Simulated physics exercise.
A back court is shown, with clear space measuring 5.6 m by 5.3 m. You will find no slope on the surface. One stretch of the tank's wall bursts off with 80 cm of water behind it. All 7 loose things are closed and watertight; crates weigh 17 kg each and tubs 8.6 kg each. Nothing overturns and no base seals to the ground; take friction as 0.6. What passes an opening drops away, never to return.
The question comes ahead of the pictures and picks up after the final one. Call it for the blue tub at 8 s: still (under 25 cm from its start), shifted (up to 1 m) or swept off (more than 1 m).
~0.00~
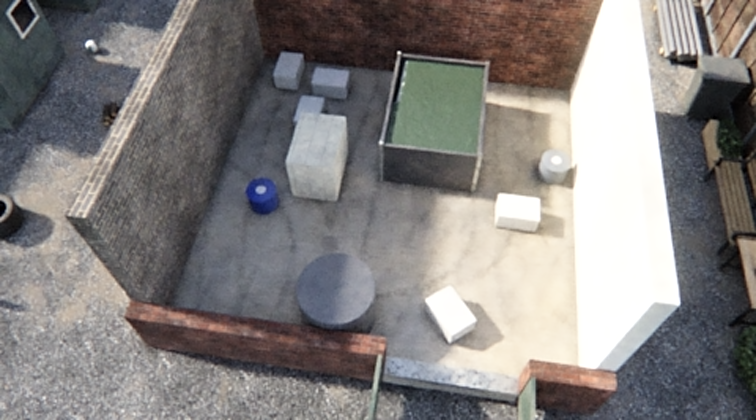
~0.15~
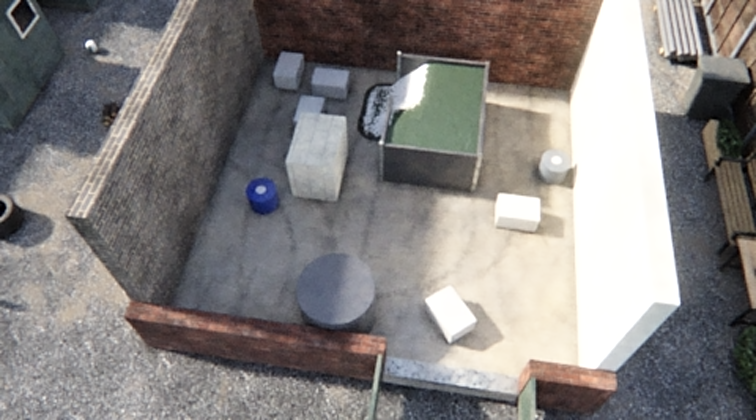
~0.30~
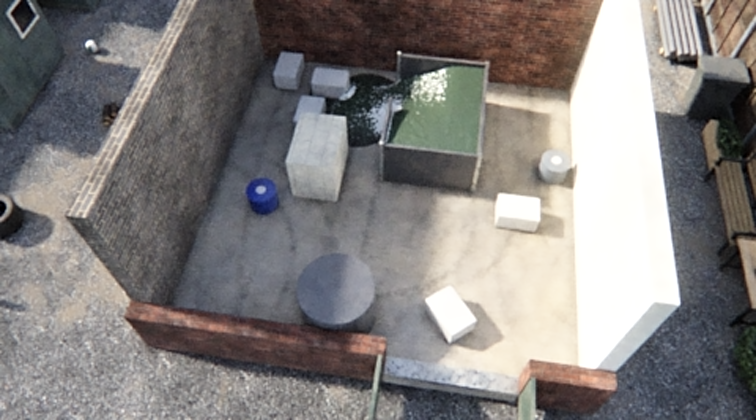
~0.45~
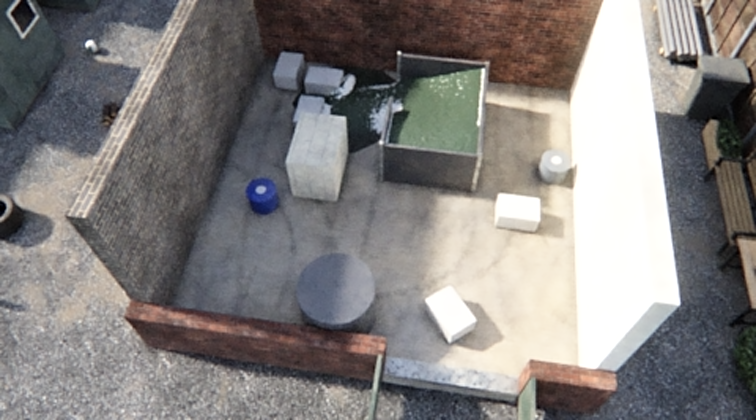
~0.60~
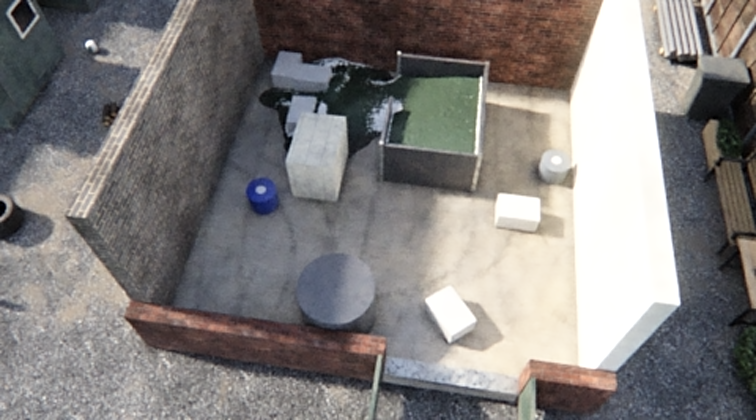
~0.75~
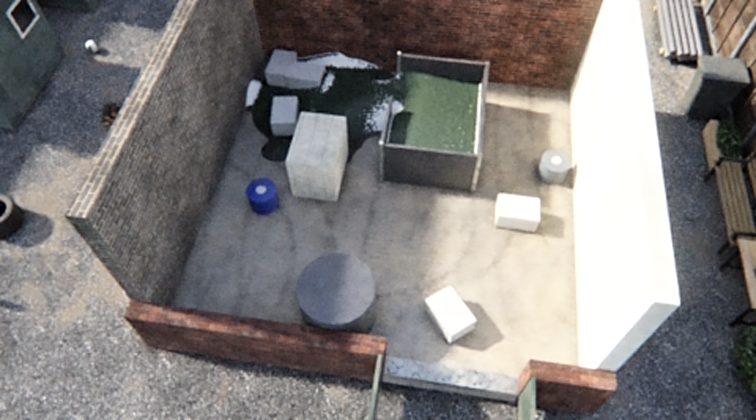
Swept off.
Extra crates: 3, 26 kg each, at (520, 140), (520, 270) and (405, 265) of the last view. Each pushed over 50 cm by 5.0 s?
Going through them in the order asked, they come out shy of the mark, shy of the mark and shy of the mark.
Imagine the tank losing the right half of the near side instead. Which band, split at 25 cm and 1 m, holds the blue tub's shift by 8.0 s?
After that, the blue tub hardly moves.
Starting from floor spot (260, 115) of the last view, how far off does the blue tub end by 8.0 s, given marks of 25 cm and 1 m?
I'd say it lands far off.
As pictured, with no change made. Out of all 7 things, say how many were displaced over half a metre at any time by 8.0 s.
By my count, 5.
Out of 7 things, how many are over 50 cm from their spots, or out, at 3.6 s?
That would be 4.
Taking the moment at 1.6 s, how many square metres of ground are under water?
Close to 9.0 m2, I'd say.
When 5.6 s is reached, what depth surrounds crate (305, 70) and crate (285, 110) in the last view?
Roughly 21 and 8 cm.
After 1.6 s the blue tub is near (261, 190), 0.0 m from its start, aground; 0 of 7 are out; 3 afloat.
After 3.6 s the blue tub is near (316, 261), 1.5 m from its start, aground; 0 of 7 are out; 3 afloat.
After 5.6 s the blue tub is near (420, 248), 2.6 m from its start, aground; 0 of 7 are out; 2 afloat.
After 8.0 s the blue tub is near (446, 255), 2.9 m from its start, aground; 0 of 7 are out; 3 afloat.
